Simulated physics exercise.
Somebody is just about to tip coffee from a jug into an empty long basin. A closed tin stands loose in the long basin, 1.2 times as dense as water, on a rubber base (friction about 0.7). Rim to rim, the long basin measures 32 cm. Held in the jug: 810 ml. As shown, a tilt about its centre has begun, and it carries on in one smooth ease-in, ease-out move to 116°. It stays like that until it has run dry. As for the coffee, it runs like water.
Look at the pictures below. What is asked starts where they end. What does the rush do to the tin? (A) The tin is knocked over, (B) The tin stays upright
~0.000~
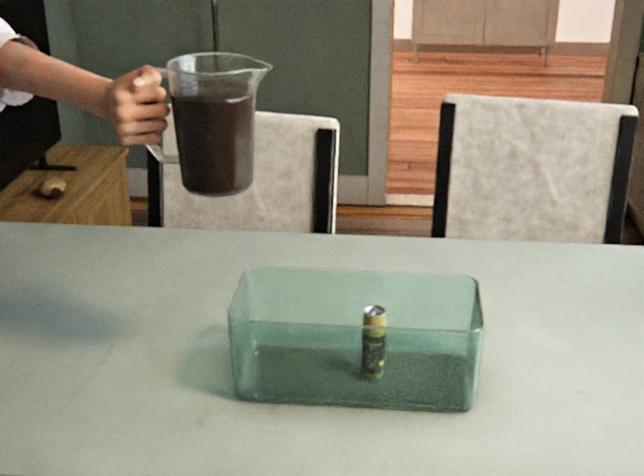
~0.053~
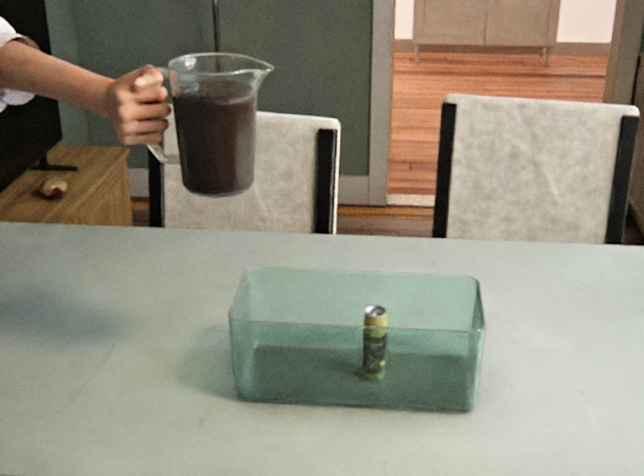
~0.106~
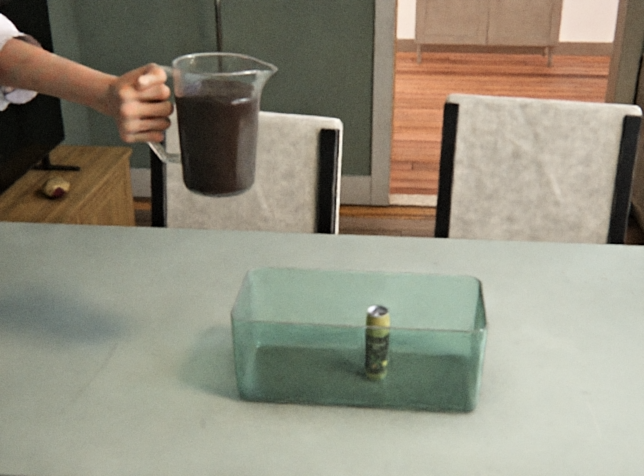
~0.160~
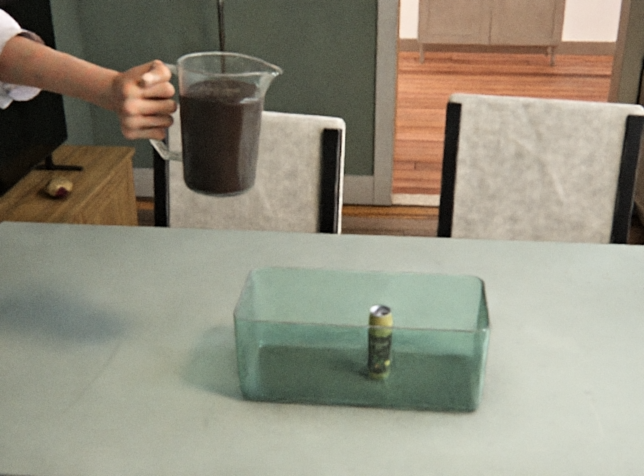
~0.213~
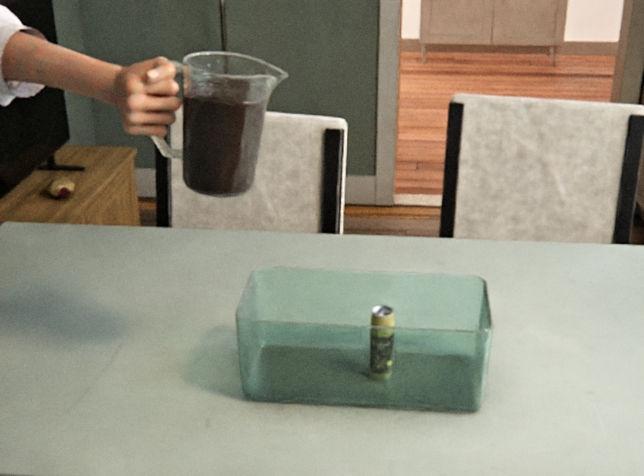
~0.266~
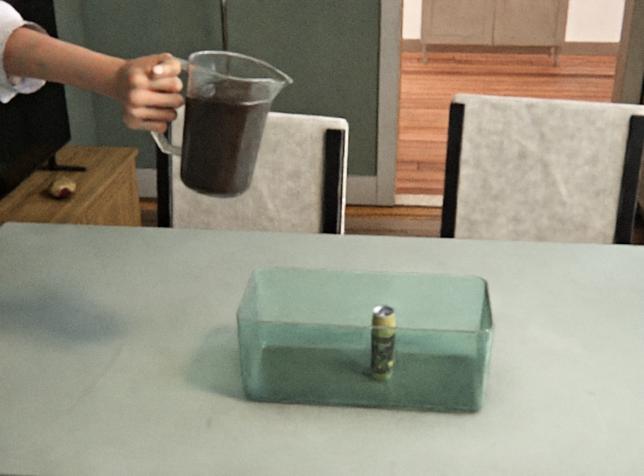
A.
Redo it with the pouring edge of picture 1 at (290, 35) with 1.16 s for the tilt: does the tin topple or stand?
Result: Tin upright.
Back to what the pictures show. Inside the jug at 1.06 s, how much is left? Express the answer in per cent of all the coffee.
Around 28 percent of it.
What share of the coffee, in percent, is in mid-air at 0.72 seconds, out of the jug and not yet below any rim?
Estimate: About 12 % of all of it.
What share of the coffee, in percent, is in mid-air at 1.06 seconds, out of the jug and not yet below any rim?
About 30 per cent.
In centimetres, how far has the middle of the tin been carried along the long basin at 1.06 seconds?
The tin is about 3 cm from where it started.
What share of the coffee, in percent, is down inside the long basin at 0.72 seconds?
About 0%.
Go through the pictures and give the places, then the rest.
Tilt 0°; pouring edge (272, 66); surface from (175, 88) to (254, 89); the long basin's rim runs from (237, 293) to (481, 304); the tin's top is at (375, 314), in the first picture.
Tilt 0°; pouring edge (273, 67); surface from (176, 88) to (255, 89), in the second picture.
Tilt 2°; pouring edge (277, 68); surface from (179, 87) to (258, 90), in the third picture.
Tilt 4°; pouring edge (282, 71); surface from (184, 87) to (263, 91), in the fourth picture.
Tilt 8°; pouring edge (288, 75); surface from (187, 88) to (268, 92), in the fifth picture.
Tilt 12°; pouring edge (292, 80); surface from (191, 89) to (272, 92), in the sixth picture.
Then, 0.72 s in, the tilt is 69° and 87 per cent is still to pour; the tin stands where it began.
Then, 1.06 s in, the tilt is 107° and 29 per cent is still to pour; the tin stands 3 cm from where it began.
Then, 1.41 s in, the tilt is 116° and 0 per cent is still to pour; the tin lies on its side.
Then, 1.79 s in, the tilt is 116° and 0 per cent is still to pour; the tin lies on its side.
Finally, the tin lies on its side.
